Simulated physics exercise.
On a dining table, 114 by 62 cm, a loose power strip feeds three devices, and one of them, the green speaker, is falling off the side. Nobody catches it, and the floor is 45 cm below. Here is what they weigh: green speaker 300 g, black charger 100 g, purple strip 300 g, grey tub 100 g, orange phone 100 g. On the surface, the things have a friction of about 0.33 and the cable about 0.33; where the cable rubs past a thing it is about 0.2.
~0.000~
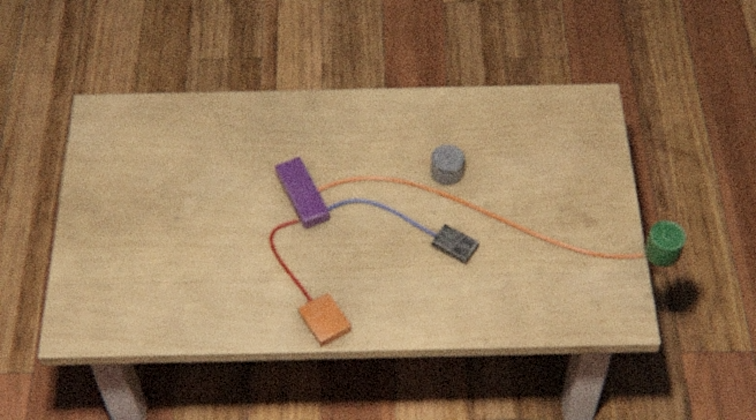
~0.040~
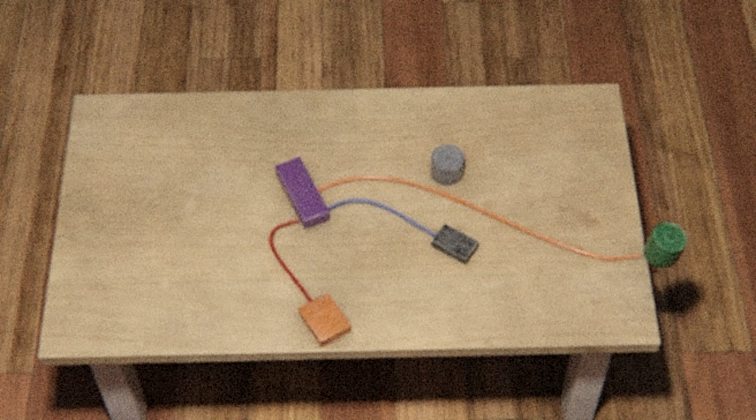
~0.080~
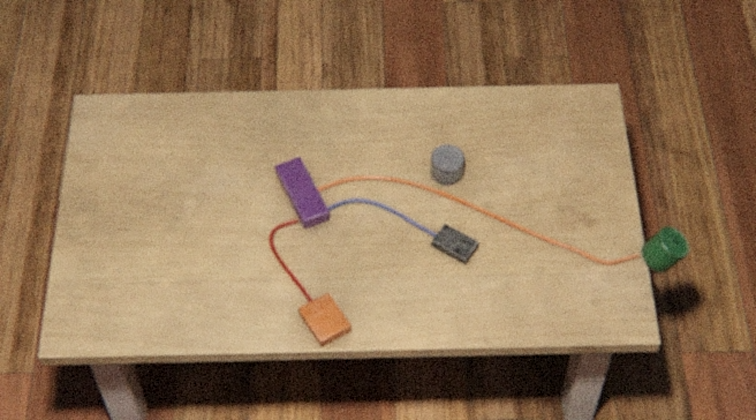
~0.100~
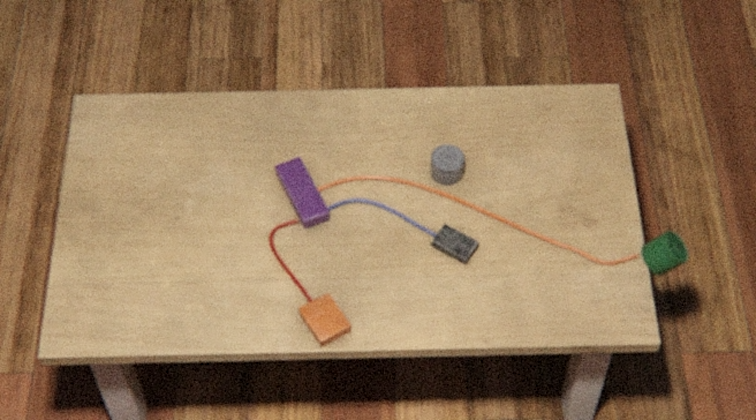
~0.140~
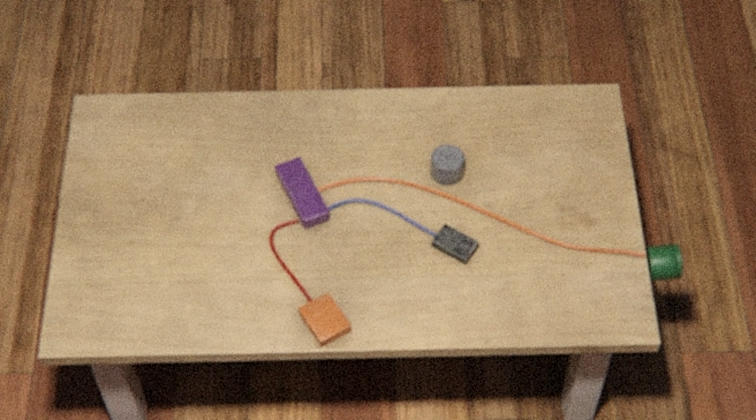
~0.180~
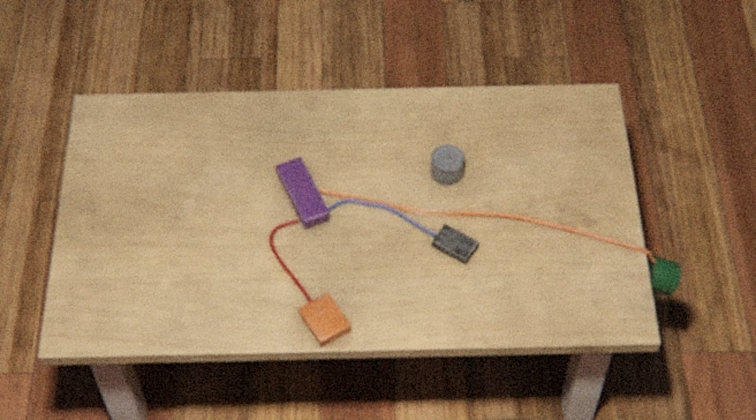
A green cylinder at the table's right edge tilted over and sank a little lower, pulling its orange cable straighter across the tabletop, while the purple block, grey tub and other items stayed still.
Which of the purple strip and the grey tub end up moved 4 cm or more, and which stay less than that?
Outcome: The purple strip moves that far, the grey tub stays under that.
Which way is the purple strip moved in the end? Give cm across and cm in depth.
Close to 33 cm over to the right, plus close to 6 cm closer by.
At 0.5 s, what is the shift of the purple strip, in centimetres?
14 cm.
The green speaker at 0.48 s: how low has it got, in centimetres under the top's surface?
Roughly 20 centimetres.
After 0.5 s, the strip's end of the orange cable at (390, 217); purple strip 15 cm off its start, green speaker over the edge.
After 0.8 s, the strip's end of the orange cable at (468, 218); purple strip 30 cm off its start, green speaker over the edge, black charger 8 cm off its start.
After 1.1 s, the strip's end of the orange cable at (488, 219); purple strip 34 cm off its start at (472, 211), green speaker over the edge, black charger 10 cm off its start at (504, 260).
After 1.4 s, the strip's end of the orange cable at (488, 219); purple strip 34 cm off its start, green speaker over the edge, black charger 10 cm off its start.
After 2.6 s, the strip's end of the orange cable at (488, 219); purple strip 34 cm off its start at (472, 211), grey tub 1 cm off its start at (450, 155), green speaker over the edge, black charger 10 cm off its start at (504, 260).
